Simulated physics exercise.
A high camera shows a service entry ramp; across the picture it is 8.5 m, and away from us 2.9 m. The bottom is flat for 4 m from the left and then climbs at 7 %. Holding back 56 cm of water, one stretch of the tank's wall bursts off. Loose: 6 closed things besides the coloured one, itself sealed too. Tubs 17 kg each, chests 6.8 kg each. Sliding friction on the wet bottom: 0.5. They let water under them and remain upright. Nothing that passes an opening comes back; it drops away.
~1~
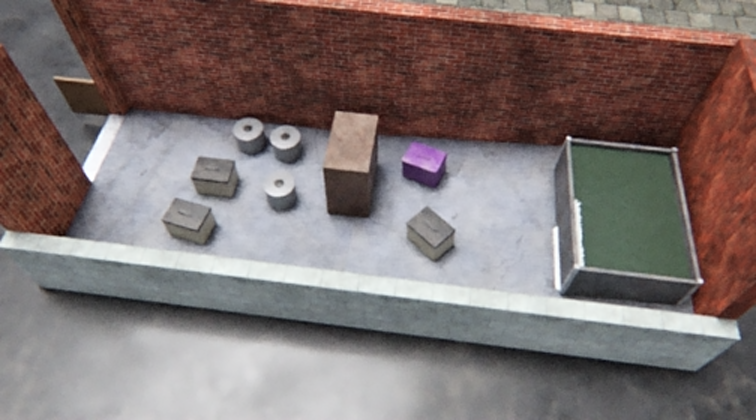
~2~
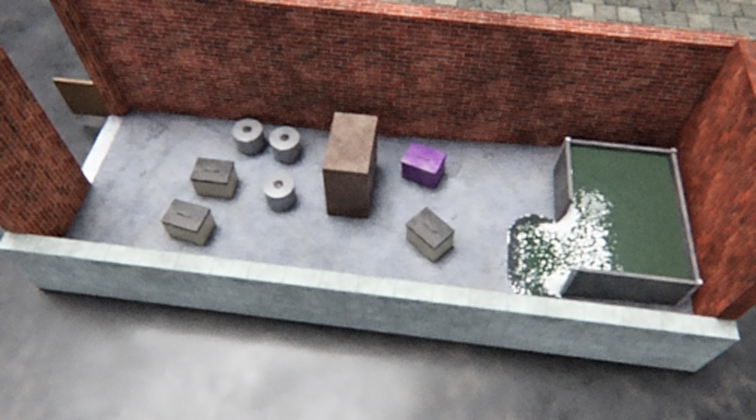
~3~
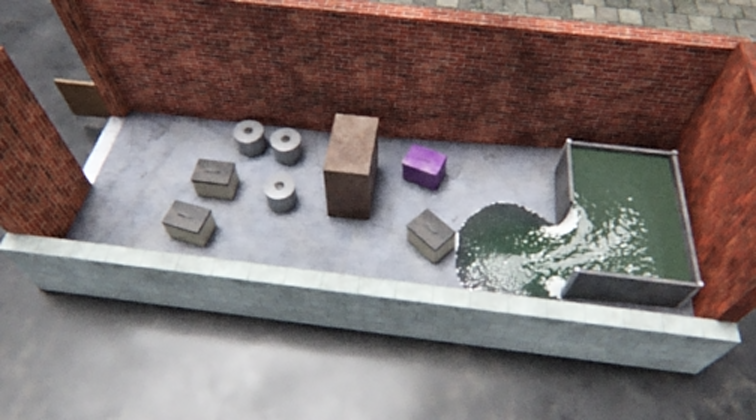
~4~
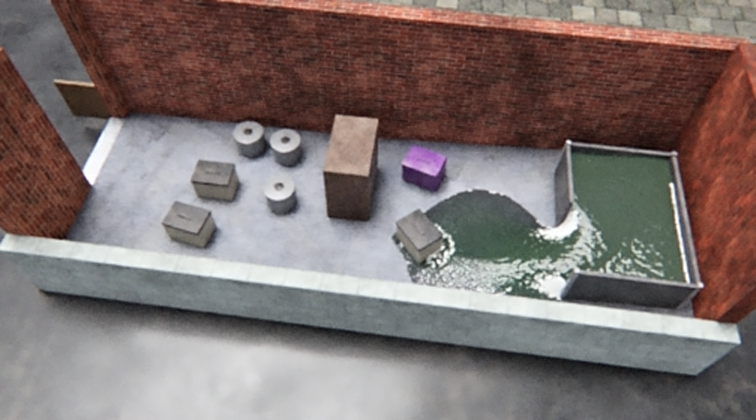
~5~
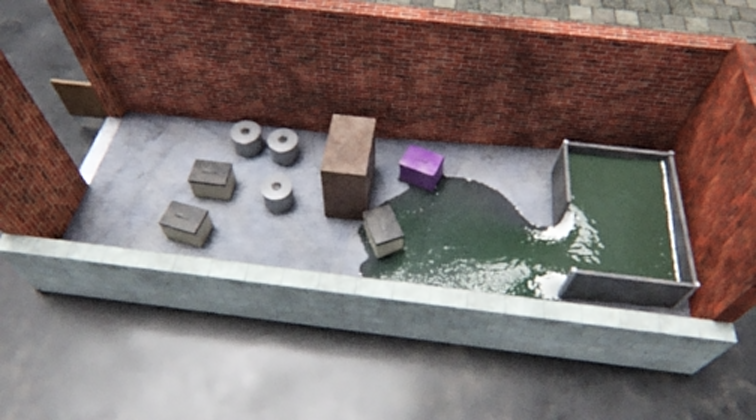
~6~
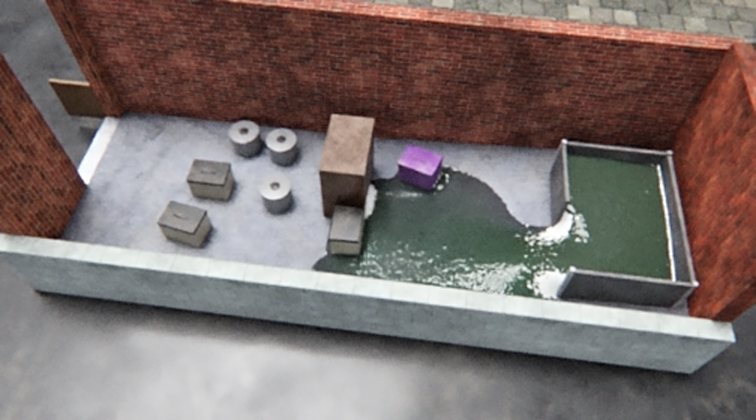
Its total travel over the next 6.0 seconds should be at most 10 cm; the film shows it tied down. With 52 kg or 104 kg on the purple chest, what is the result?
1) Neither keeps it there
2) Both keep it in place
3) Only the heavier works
2.
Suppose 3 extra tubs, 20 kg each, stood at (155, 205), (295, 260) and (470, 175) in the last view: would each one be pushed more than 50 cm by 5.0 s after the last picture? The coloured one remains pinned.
Respectively: A bigger shift, a bigger shift, a smaller shift.
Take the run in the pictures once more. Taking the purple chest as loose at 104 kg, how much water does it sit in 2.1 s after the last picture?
Depth: Approx. 6 cm.
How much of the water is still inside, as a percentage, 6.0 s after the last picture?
Around 80 per cent of the water is still in there.
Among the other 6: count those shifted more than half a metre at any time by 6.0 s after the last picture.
My count gives 4.
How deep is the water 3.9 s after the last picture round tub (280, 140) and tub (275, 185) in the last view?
Close to 4 and 4 centimetres.
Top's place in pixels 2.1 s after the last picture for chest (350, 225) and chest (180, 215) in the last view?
First one near (128, 180), second near (91, 168).
Then, 0.4 s after the last picture the purple chest would be 0 cm from its start with 52 kg and 0 cm from its start with 104 kg; 3 cm of water round it then.
Then, 2.1 s after the last picture the purple chest would be 0 cm from its start with 52 kg and 0 cm from its start with 104 kg; 6 cm of water round it then.
Then, 3.9 s after the last picture the purple chest would be 0 cm from its start with 52 kg and 0 cm from its start with 104 kg; 4 cm of water round it then.
Then, 6.0 s after the last picture the purple chest would be 0 cm from its start with 52 kg and 0 cm from its start with 104 kg; 4 cm of water round it then.
